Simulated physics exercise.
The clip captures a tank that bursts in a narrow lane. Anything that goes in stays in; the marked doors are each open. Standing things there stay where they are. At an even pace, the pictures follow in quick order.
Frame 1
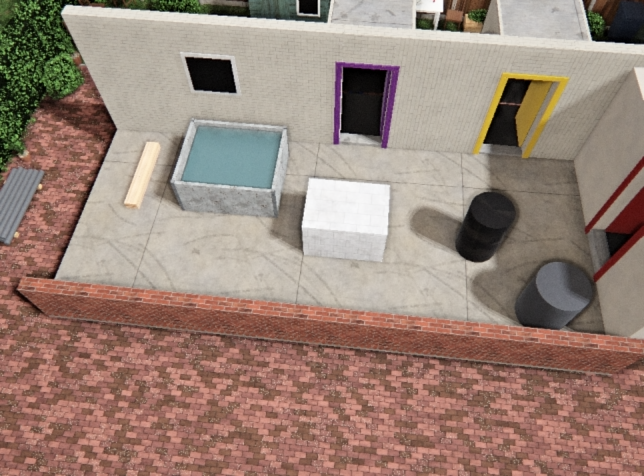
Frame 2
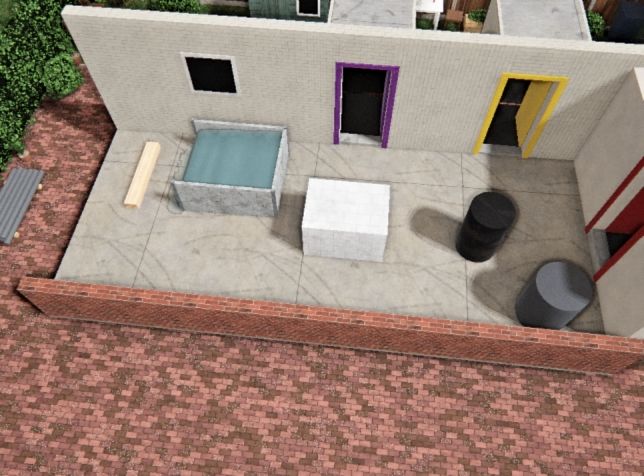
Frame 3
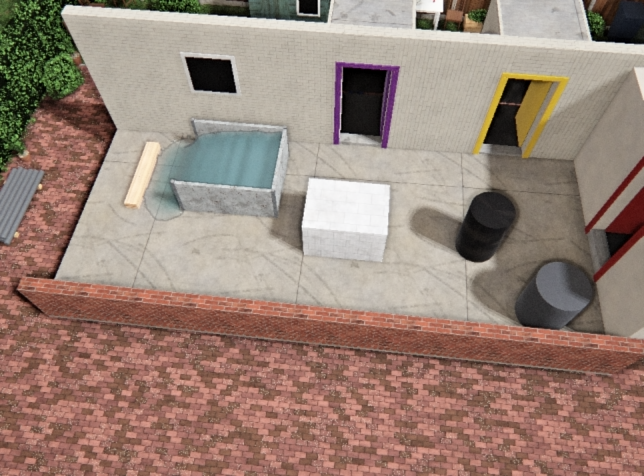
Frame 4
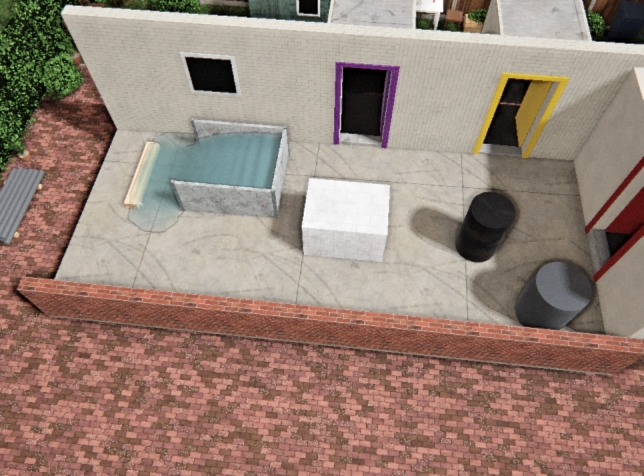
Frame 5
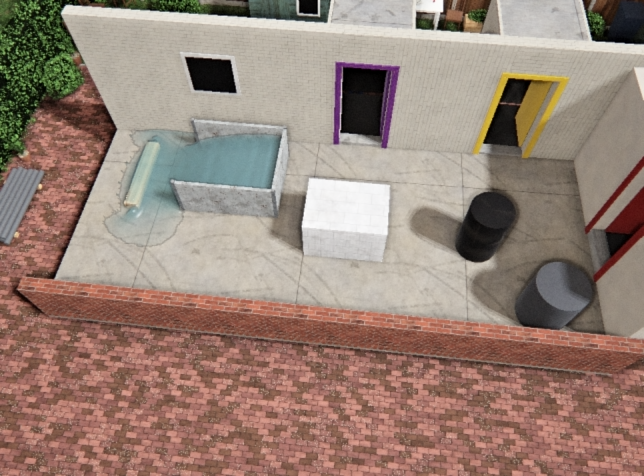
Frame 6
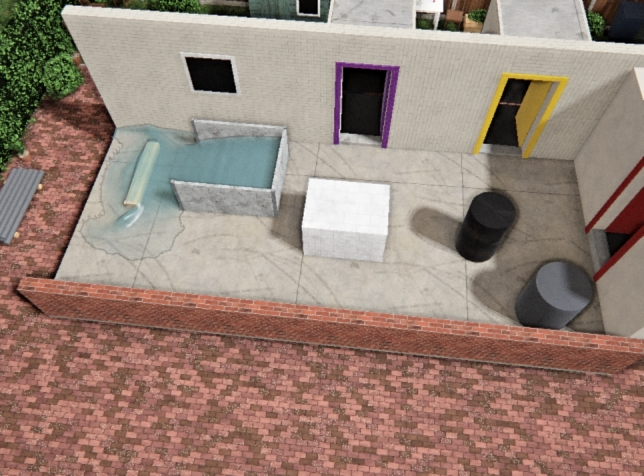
Water pouring from the open left side of a stone tank, spreading across a walled paved yard and around a pale plank.
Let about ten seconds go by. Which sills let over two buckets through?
My prediction: The purple door counts as not over; the red door counts as not over; the yellow door counts as not over.
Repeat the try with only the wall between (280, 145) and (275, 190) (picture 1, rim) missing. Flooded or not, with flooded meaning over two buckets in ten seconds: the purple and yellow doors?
Well, the purple door gets more, but the yellow door gets more.
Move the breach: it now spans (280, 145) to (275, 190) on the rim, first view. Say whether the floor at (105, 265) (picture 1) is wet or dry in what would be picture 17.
There: Not flooded.
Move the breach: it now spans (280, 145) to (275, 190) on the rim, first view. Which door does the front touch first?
The door marked purple, I think.
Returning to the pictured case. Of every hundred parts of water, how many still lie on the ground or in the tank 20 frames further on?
Roughly 44 out of every hundred parts.
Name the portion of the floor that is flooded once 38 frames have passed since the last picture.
Roughly 40 percent.
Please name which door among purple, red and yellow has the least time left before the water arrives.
That would be the purple door.
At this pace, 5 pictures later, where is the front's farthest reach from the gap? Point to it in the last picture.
Roughly at (60, 298).
A moment on, water covers 20 % of the floor; the purple door not reached, the red door not reached, the yellow door not reached.
Next, water covers 25 % of the floor; the purple door not reached, the red door not reached, the yellow door not reached.
Then, water covers 25 % of the floor; the purple door wet at the sill, nothing in, the red door not reached, the yellow door not reached.
Later, water covers 40 % of the floor; the purple door wet at the sill, nothing in, the red door not reached, the yellow door not reached.
In the end, water covers 40 % of the floor; the purple door wet at the sill, nothing in, the red door not reached, the yellow door wet at the sill, nothing in.
